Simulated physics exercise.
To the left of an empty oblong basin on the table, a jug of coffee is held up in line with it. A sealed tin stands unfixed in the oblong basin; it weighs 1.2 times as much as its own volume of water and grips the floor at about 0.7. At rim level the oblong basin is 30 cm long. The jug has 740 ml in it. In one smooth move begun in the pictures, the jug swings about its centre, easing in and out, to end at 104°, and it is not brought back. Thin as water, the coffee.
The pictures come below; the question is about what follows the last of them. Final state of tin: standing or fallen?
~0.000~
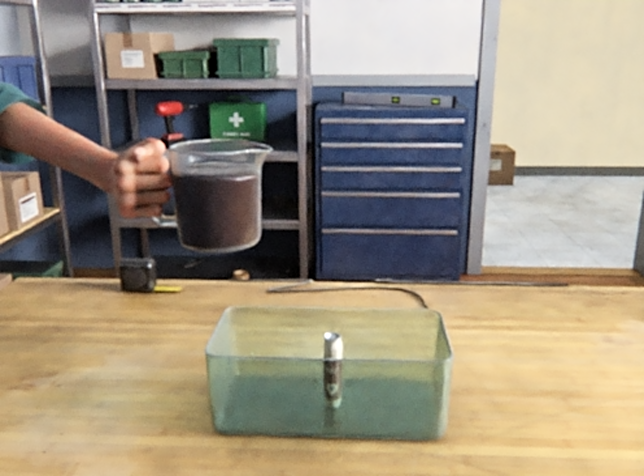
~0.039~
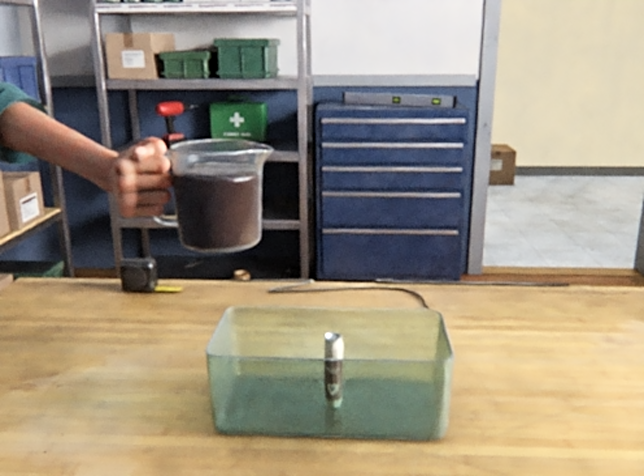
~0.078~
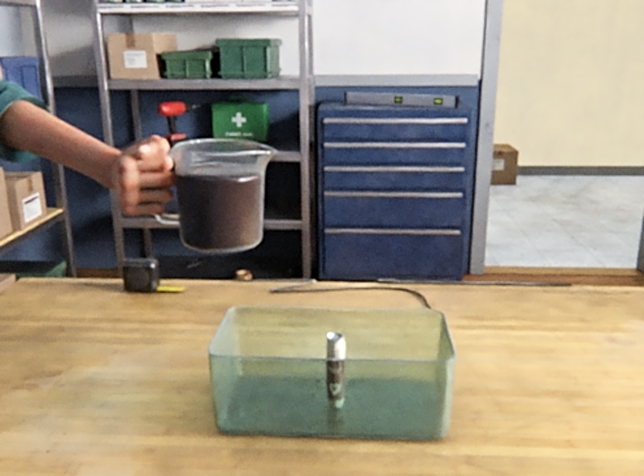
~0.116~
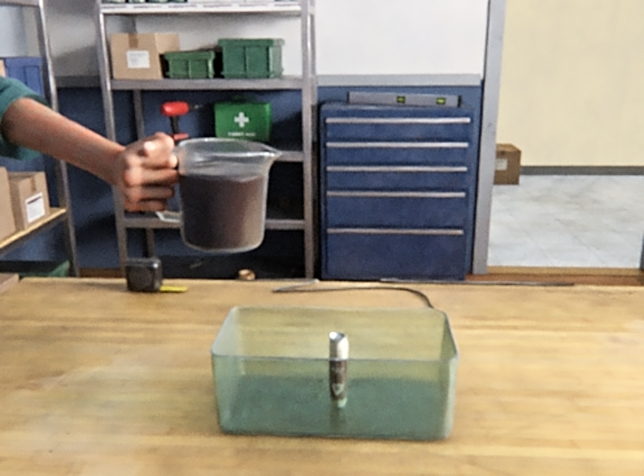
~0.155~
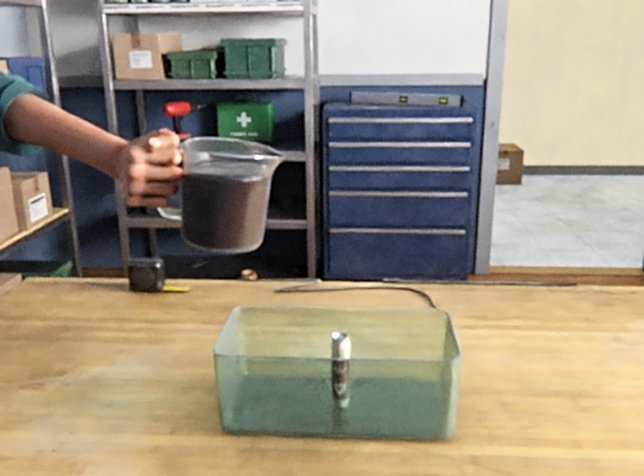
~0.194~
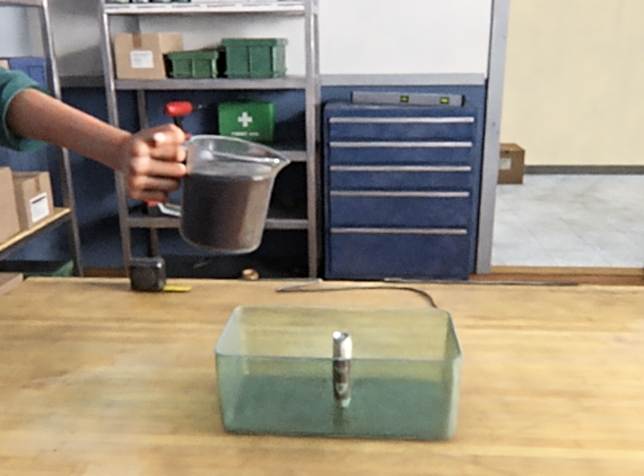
Fallen.
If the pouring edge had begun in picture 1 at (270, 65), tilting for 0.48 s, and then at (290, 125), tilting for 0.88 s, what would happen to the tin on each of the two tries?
Try 1: Still standing; try 2: Still standing.
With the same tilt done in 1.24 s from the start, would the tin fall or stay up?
Result: Tin tipped over.
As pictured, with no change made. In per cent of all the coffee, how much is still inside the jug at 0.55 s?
About 82 percent.
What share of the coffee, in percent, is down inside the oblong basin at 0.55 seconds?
Roughly 1 per cent.
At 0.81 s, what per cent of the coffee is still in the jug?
Roughly 28 per cent.
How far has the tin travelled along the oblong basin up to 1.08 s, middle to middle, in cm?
It has moved some 5 cm.
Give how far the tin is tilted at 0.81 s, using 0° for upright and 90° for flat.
0°.
Then, 0.55 s in, the tilt is 72° and 83 per cent is still to pour; the tin stands where it began.
Then, 0.81 s in, the tilt is 103° and 28 per cent is still to pour; the tin stands where it began.
Then, 1.08 s in, the tilt is 104° and 4 per cent is still to pour; the tin leans 45°.
Then, 1.37 s in, the tilt is 104° and 0 per cent is still to pour; the tin lies on its side.
Finally, the tin lies on its side.
